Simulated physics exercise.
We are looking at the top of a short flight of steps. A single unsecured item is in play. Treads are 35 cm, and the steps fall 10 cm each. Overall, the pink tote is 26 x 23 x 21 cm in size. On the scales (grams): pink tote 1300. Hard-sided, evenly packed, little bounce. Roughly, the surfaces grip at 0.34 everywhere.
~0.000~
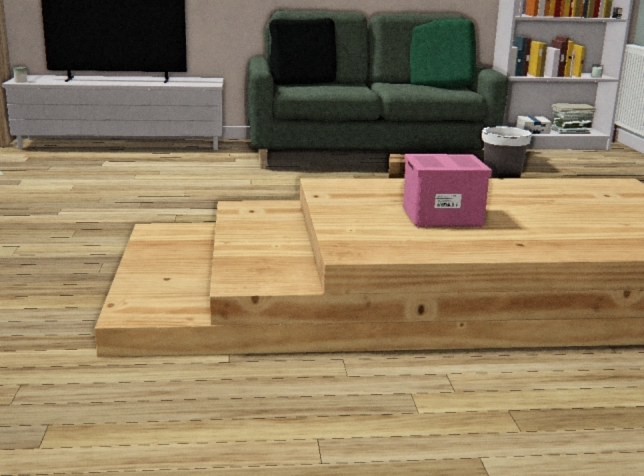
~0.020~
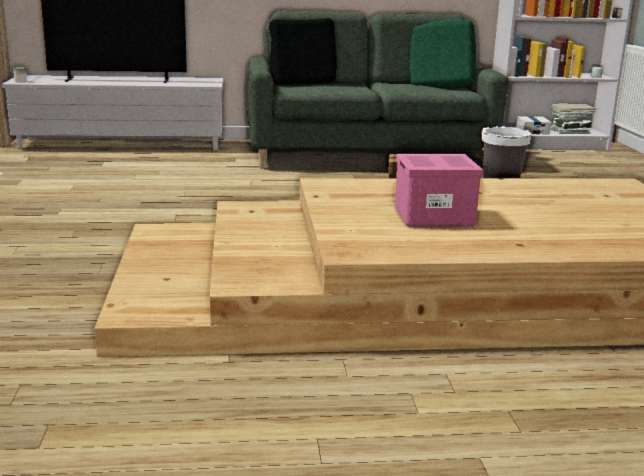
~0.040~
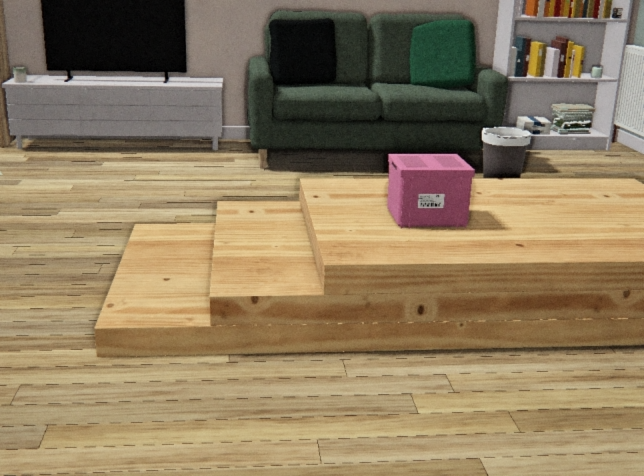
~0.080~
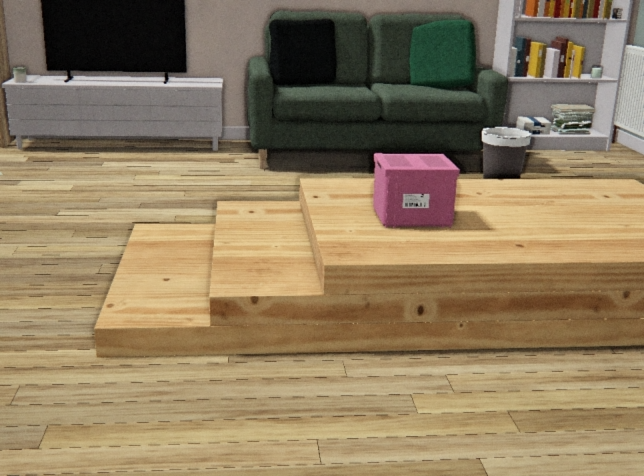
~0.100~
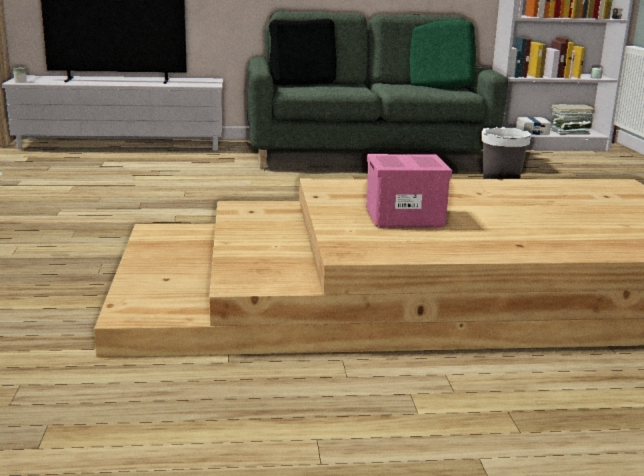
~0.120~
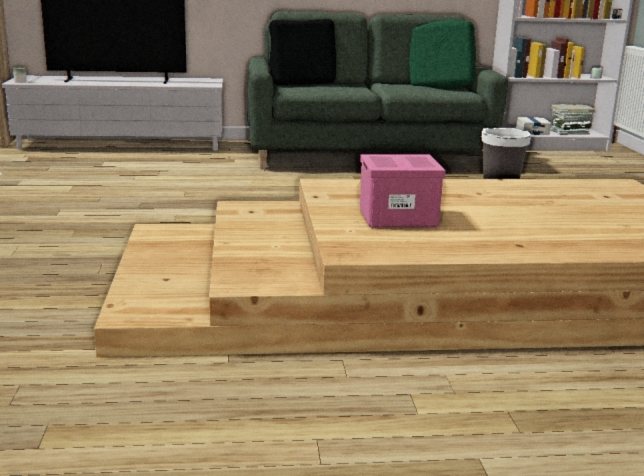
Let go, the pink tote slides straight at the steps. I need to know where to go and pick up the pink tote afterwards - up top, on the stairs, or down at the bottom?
Look for it up top, it never left the landing.
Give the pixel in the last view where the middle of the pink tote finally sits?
It winds up close to (344, 191).
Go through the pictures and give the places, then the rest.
In the first frame, 48 cm to the first step; pink tote (445, 190).
In the second frame, 45 cm to the first step; pink tote (436, 190).
In the third frame, 42 cm to the first step; pink tote (428, 190).
In the fourth frame, 37 cm to the first step; pink tote (414, 190).
In the fifth frame, 34 cm to the first step; pink tote (407, 191).
In the sixth frame, 32 cm to the first step; pink tote (400, 191).
After 0.22 s, 22 cm to the first step; pink tote near (373, 191).
After 0.32 s, 15 cm to the first step; pink tote near (354, 191).
At rest (0.9 s), 12 cm to the first step. Seen from the same camera at the end, pink tote near (344, 191).
